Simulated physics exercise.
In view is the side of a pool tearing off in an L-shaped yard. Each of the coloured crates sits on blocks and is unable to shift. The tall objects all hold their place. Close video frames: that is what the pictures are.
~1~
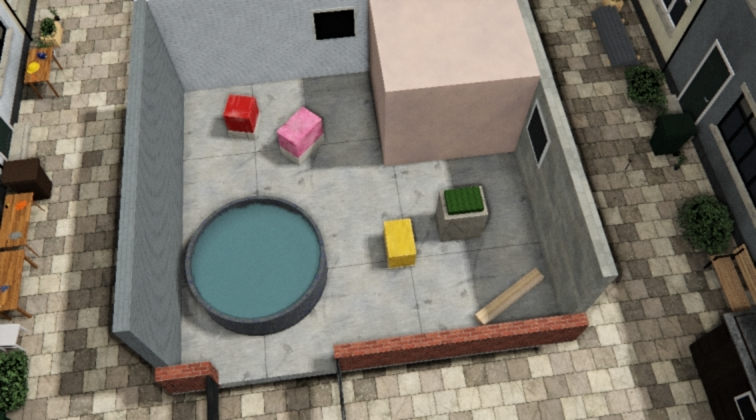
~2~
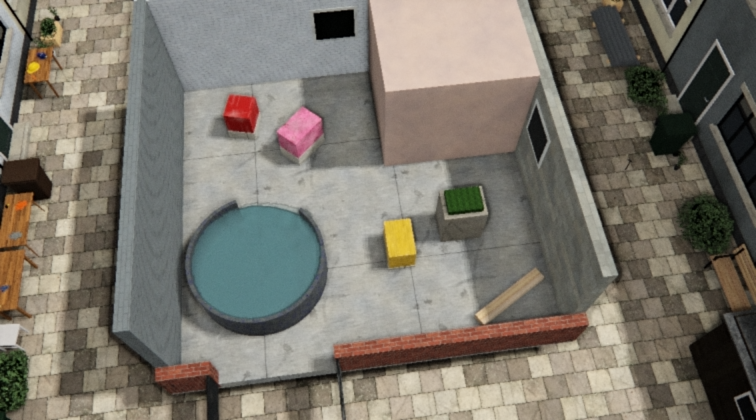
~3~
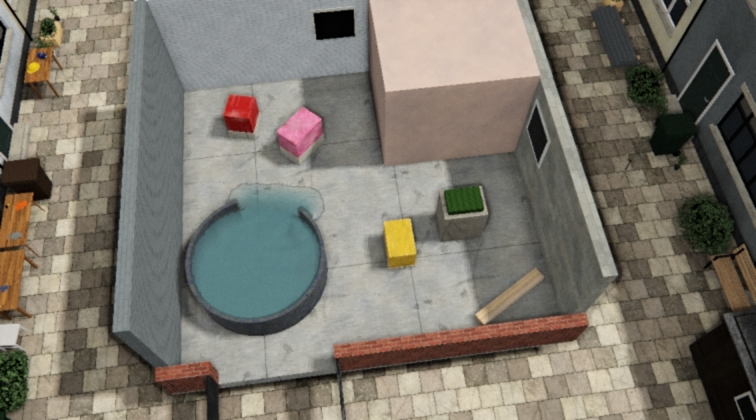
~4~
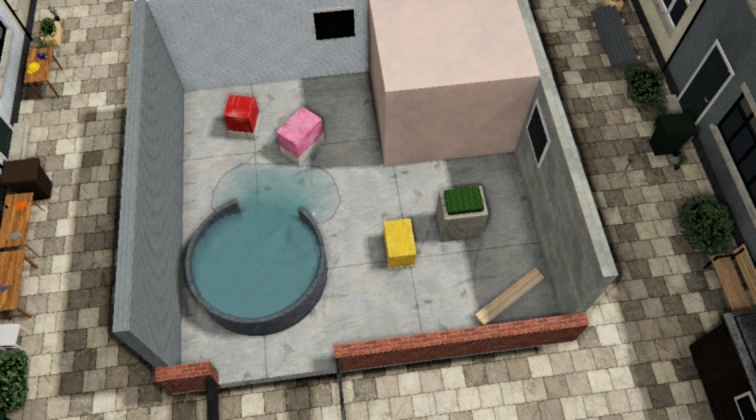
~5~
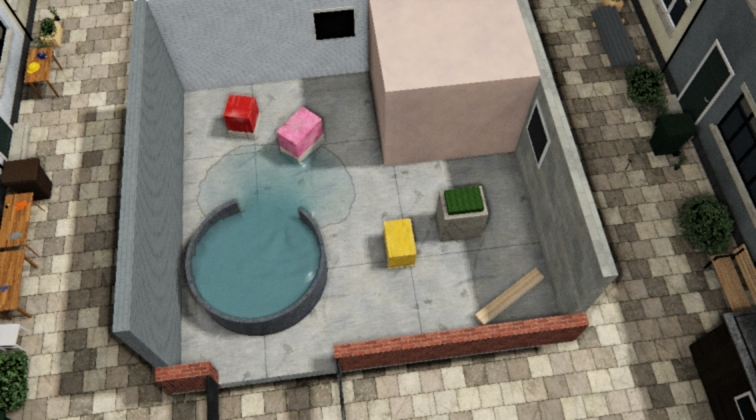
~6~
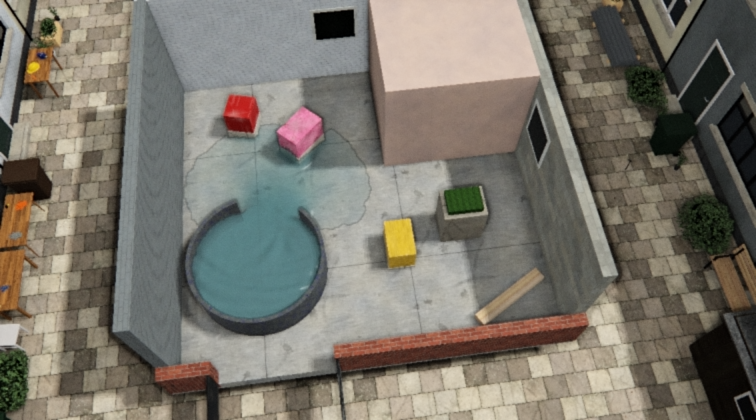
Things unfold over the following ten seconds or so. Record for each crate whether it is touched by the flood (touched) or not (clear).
In order: The red crate will be a wet one; the yellow crate will be a wet one; the pink crate will be a wet one.
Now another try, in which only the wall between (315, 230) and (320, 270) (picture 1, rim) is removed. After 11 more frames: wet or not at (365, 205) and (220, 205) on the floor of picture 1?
I'd expect the first point to be reached and the second point to stay dry.
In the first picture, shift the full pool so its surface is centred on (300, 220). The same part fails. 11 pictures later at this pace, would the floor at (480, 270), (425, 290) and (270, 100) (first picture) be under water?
Untouched, untouched, submerged.
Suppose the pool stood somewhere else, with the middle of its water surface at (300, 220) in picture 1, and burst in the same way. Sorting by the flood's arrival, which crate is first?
I'd say the pink one is first.
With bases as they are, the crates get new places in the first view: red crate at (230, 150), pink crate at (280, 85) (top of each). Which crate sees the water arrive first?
The one in red.
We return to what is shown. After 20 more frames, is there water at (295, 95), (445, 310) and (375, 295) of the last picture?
Status per point, in sequence: Waterlogged, then unwetted, then unwetted.
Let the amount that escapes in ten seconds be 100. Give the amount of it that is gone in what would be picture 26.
I make it 0 per cent.
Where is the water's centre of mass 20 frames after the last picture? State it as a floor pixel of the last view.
Around pixel (279, 184).
A moment on, water covers 30 % of the floor; the red crate water round its plinth, the yellow crate not reached, the pink crate water round its plinth.
Next, water covers 40 % of the floor; the red crate water round its plinth, the yellow crate not reached, the pink crate water round its plinth.
Then, water covers 55 % of the floor; the red crate water round its plinth, the yellow crate water round its plinth, the pink crate water round its plinth.
Later, water covers 80 % of the floor; the red crate water round its plinth, the yellow crate water round its plinth, the pink crate water round its plinth.
In the end, water covers 100 % of the floor; the red crate was topped, the yellow crate was topped, the pink crate was topped.
